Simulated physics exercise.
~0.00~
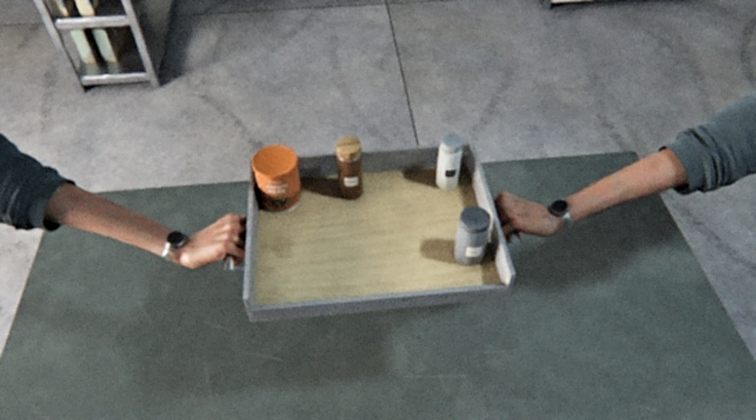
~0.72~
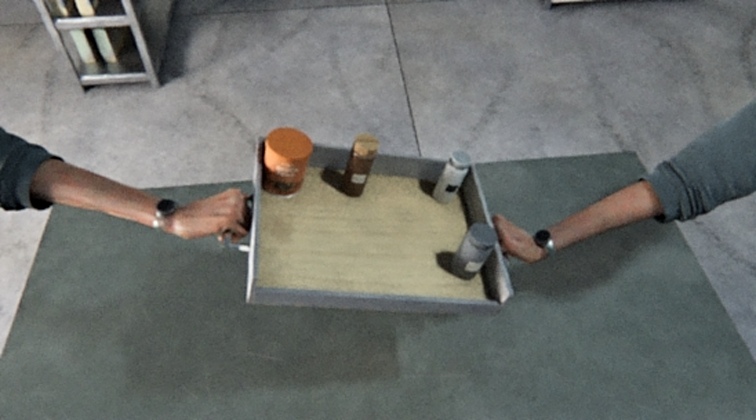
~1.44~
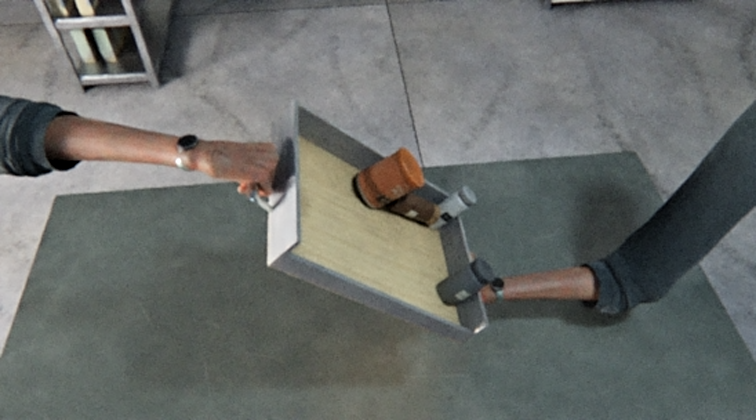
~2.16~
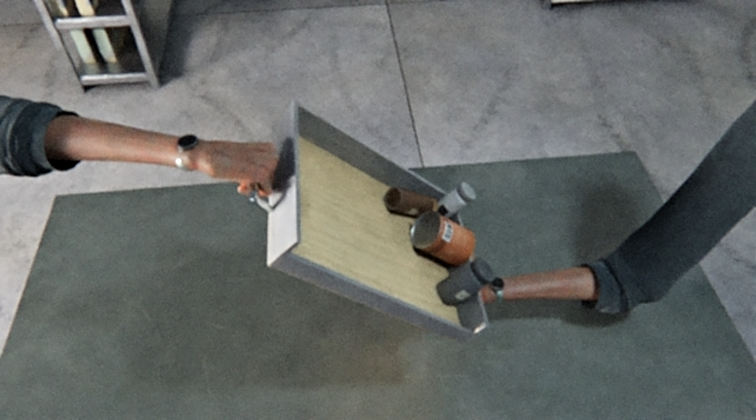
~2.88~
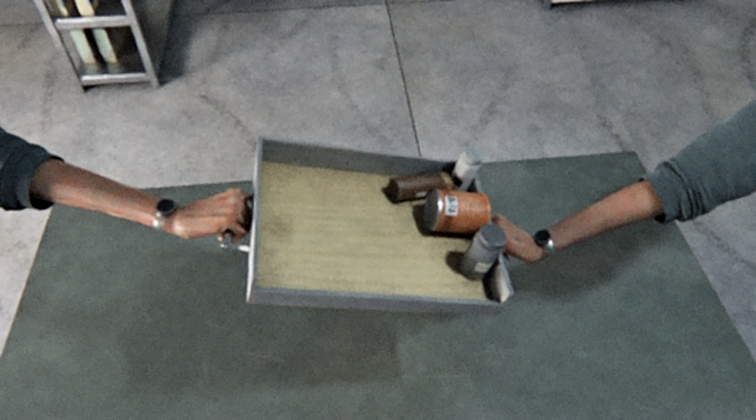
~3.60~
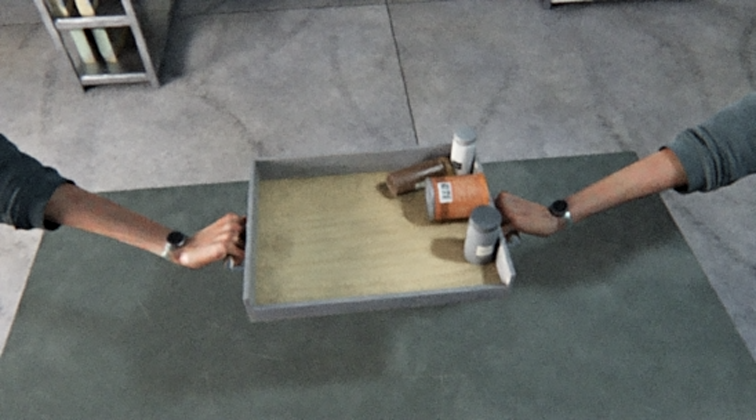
Two hands tip a crate right and level it, leaving two of four containers toppled.
